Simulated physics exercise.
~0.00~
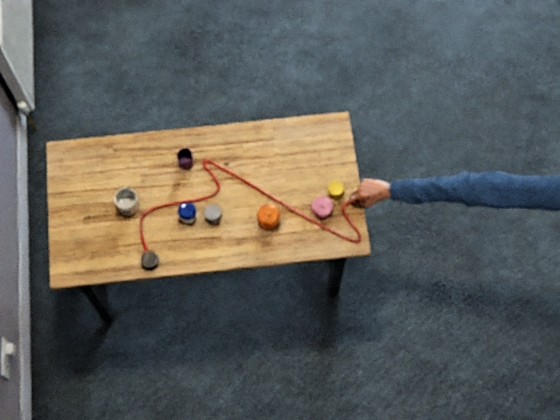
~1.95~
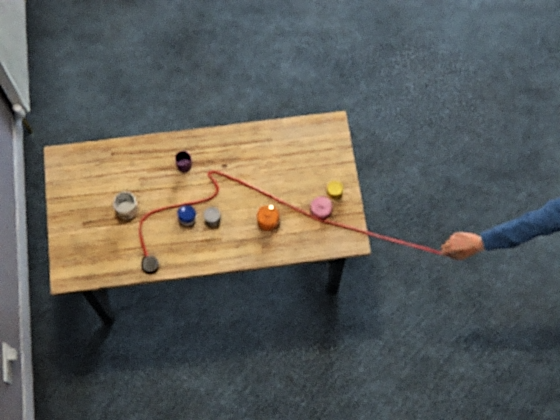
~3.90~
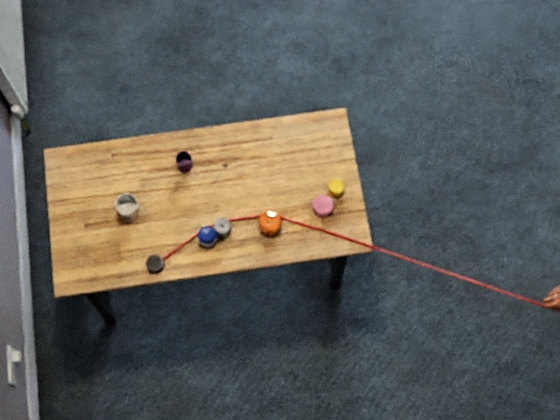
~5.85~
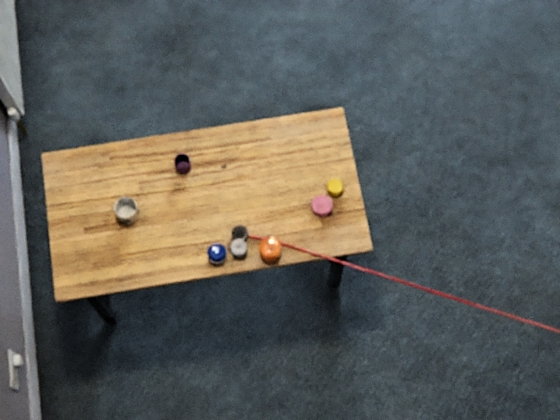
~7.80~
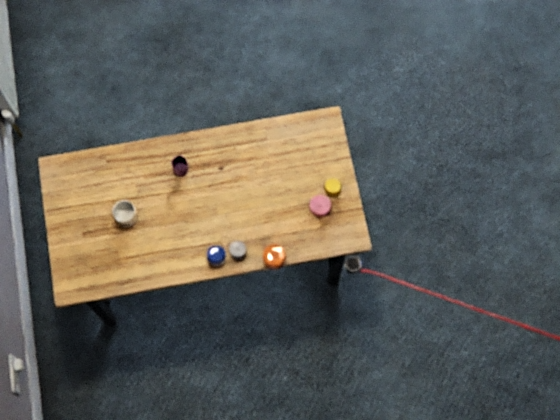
The video shows a hand pulling a red cable rightwards across a wooden table set with seven small containers, dragging its dark round end piece along and shifting the blue, grey and orange ones towards the near edge, until the end piece leaves the tabletop while all the containers stay on it.
